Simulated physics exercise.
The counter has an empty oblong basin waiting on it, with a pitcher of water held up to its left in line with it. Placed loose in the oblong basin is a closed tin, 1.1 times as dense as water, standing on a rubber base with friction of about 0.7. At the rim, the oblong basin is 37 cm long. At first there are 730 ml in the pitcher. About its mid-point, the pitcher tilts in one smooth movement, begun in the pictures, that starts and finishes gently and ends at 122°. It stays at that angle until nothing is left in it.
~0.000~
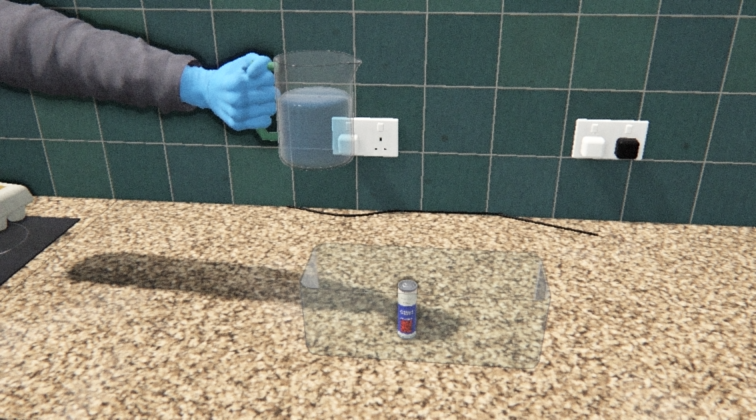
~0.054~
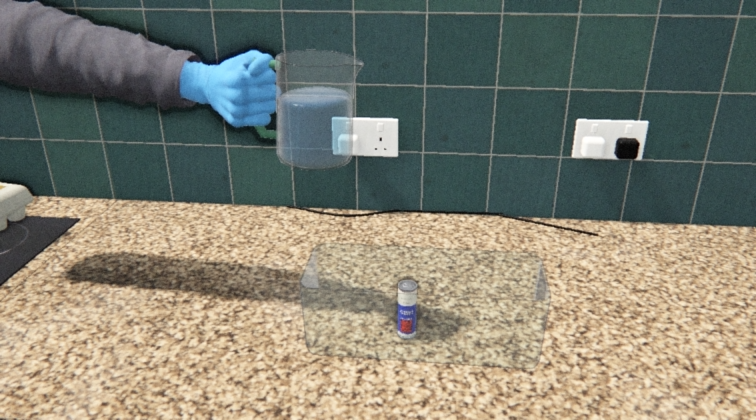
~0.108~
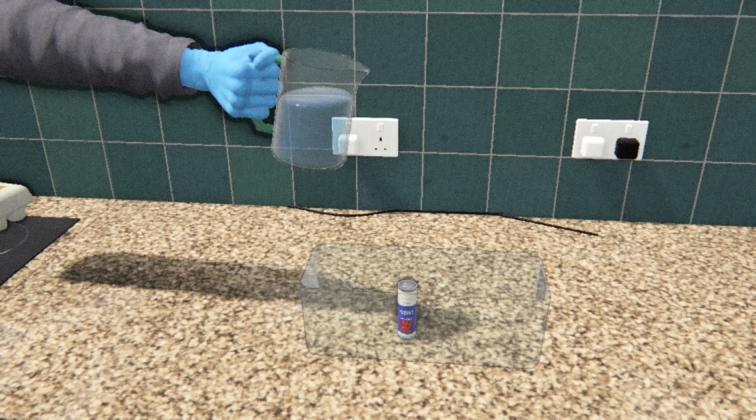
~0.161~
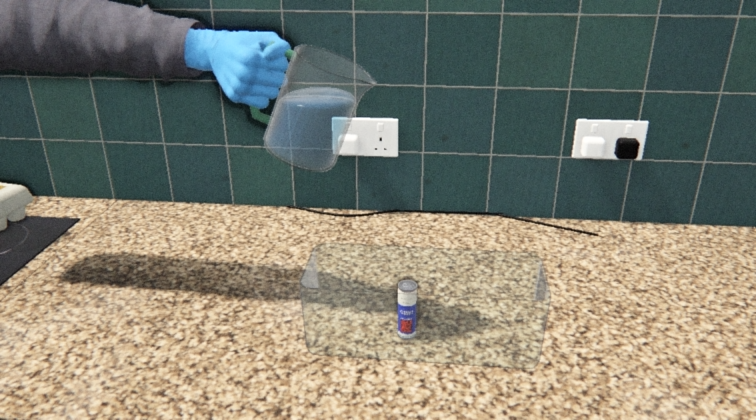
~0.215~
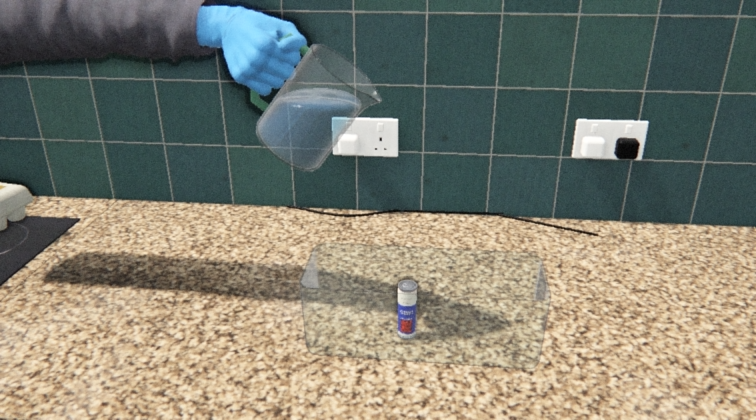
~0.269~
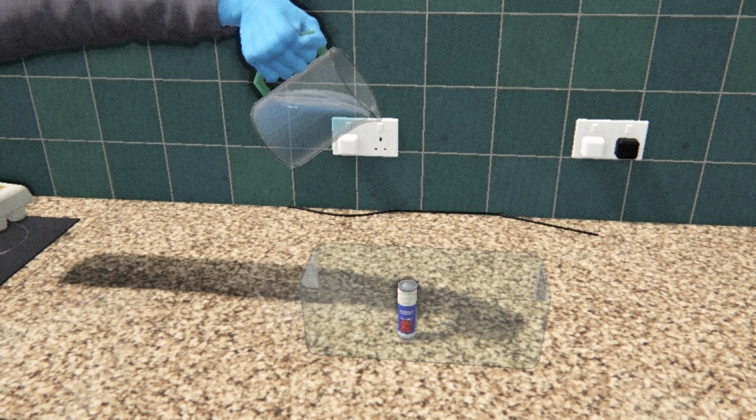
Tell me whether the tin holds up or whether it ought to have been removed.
The tin holds up.
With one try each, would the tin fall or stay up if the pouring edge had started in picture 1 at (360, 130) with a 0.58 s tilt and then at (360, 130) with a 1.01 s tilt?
First it tips over; then it tips over.
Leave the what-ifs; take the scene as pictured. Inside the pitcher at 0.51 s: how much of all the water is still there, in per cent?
Roughly 54 %.
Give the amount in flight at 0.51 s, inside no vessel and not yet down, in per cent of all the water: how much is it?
About 42 per cent.
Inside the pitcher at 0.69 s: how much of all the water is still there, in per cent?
About 8 % is still there.
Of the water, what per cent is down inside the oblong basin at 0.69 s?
Some 64 per cent.
After 0.51 s the tilt is 118° and 54 per cent is still to pour; the tin stands where it began.
After 0.69 s the tilt is 122° and 8 per cent is still to pour; the tin stands where it began.
After 0.88 s the tilt is 122° and 0 per cent is still to pour; the tin stands where it began.
After 1.08 s the tilt is 122° and 0 per cent is still to pour; the tin stands where it began.
In the end the tin stands where it began.
